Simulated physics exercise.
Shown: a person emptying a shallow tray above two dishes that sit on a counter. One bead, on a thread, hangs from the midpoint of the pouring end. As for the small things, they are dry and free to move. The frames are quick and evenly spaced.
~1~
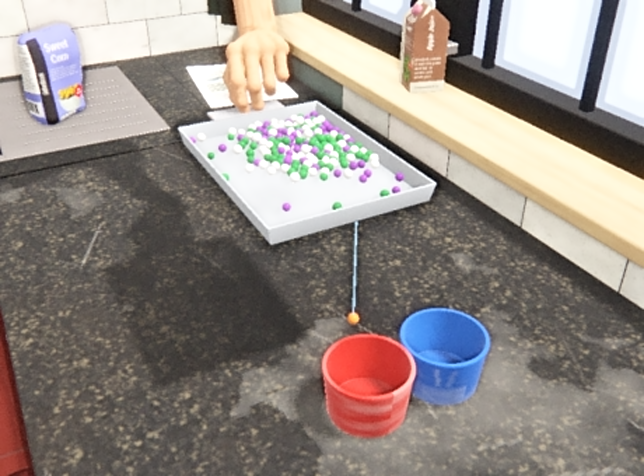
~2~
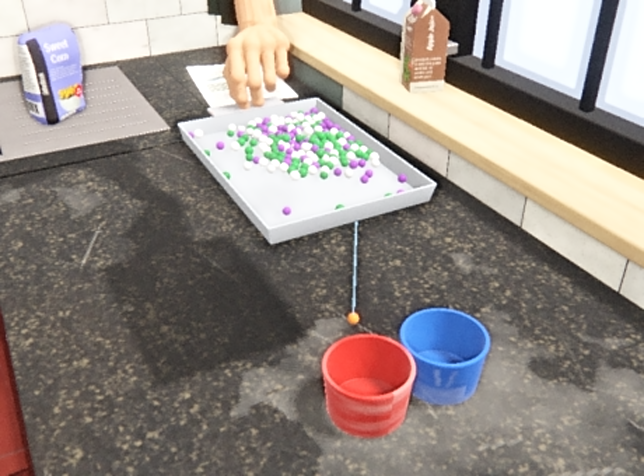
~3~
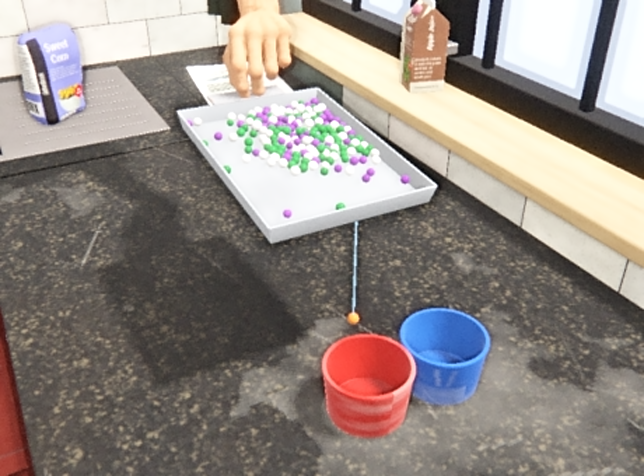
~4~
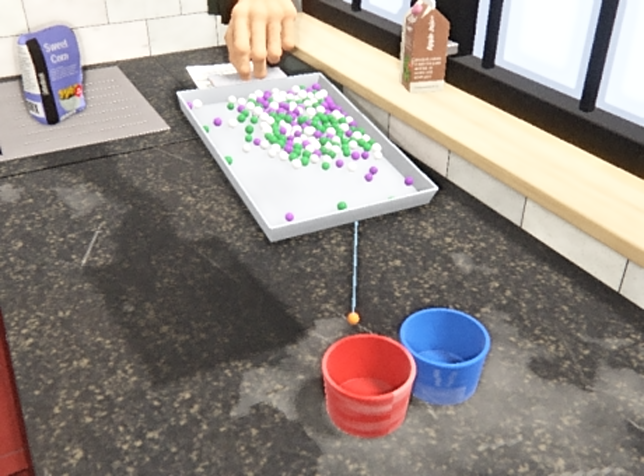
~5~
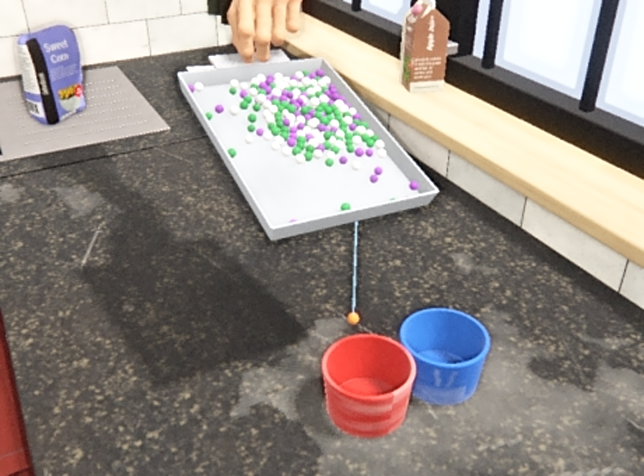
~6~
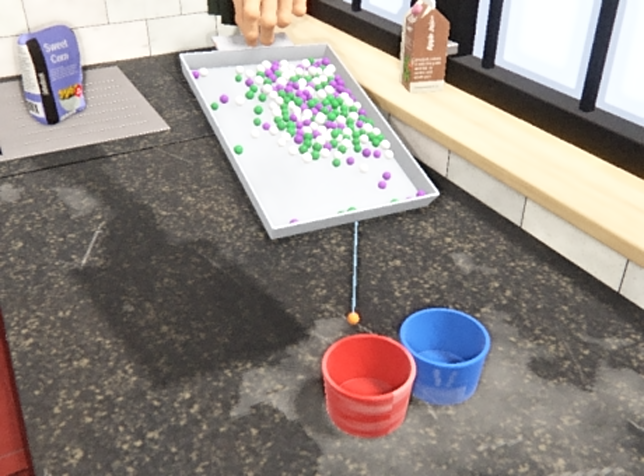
In the video, a hand raises the far end of a shallow gray tray holding purple, green and white beads on a dark counter, gradually steepening its tilt as beads shift, while red and blue dishes stay still nearby.
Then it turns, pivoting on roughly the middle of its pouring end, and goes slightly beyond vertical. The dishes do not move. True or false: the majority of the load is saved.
True.
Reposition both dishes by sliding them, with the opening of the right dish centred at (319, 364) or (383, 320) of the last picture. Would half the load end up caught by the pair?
Well, it comes to a lesser portion at first and a lesser portion after that.
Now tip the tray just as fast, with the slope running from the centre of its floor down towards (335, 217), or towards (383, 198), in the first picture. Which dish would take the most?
The left-side dish, then the right-side dish.
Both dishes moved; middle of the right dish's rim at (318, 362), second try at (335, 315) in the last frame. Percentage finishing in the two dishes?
Close to 0 in a hundred first, close to 0 in a hundred second.
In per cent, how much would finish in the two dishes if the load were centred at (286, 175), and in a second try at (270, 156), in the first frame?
Some 90 and then some 90 per cent.
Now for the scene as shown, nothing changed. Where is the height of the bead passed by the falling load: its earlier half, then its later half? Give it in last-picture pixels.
At (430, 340) for the first part, then at (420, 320) for the others.
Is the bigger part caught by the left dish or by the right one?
Fuller at the end: The rightward one.
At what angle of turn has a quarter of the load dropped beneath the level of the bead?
My estimate is some 75 degrees.
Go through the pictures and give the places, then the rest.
In the first frame, corners of the pouring end at (271, 226) and (430, 183), level; middle of the load at (303, 148), round plastic beads; left dish at (392, 411); right dish at (468, 379); bead on its thread at (353, 319).
In the second frame, corners of the pouring end at (271, 225) and (430, 183), level; middle of the load at (303, 146).
In the third frame, corners of the pouring end at (272, 225) and (431, 185), tipped barely, lowest at the right corner; middle of the load at (303, 139), a small part on the move.
In the fourth frame, corners of the pouring end at (273, 225) and (432, 187), tipped a little, lowest at the right corner; middle of the load at (304, 128), a small part on the move.
In the fifth frame, corners of the pouring end at (274, 224) and (433, 189), tipped clearly, lowest at the right corner; middle of the load at (304, 112), a small part on the move.
In the sixth frame, corners of the pouring end at (276, 224) and (434, 192), tipped clearly, lowest at the right corner; middle of the load at (310, 105), nearly all on the move; left dish at (392, 411); right dish at (468, 379).
Soon, tray tipped steeply; about two thirds on the tray; a stray few in the left dish; a small part in the right dish; a stray few outside both; about a quarter in the air.
A while on, tray tipped past a quarter turn; a small part on the tray; a small part in the left dish; about a third in the right dish; a small part outside both; about a quarter in the air.
Towards the end, tray tipped past a quarter turn; about a quarter in the left dish; about half in the right dish; about a quarter outside both.
Finally, tray tipped past a quarter turn; about a quarter in the left dish; about half in the right dish; about a quarter outside both.
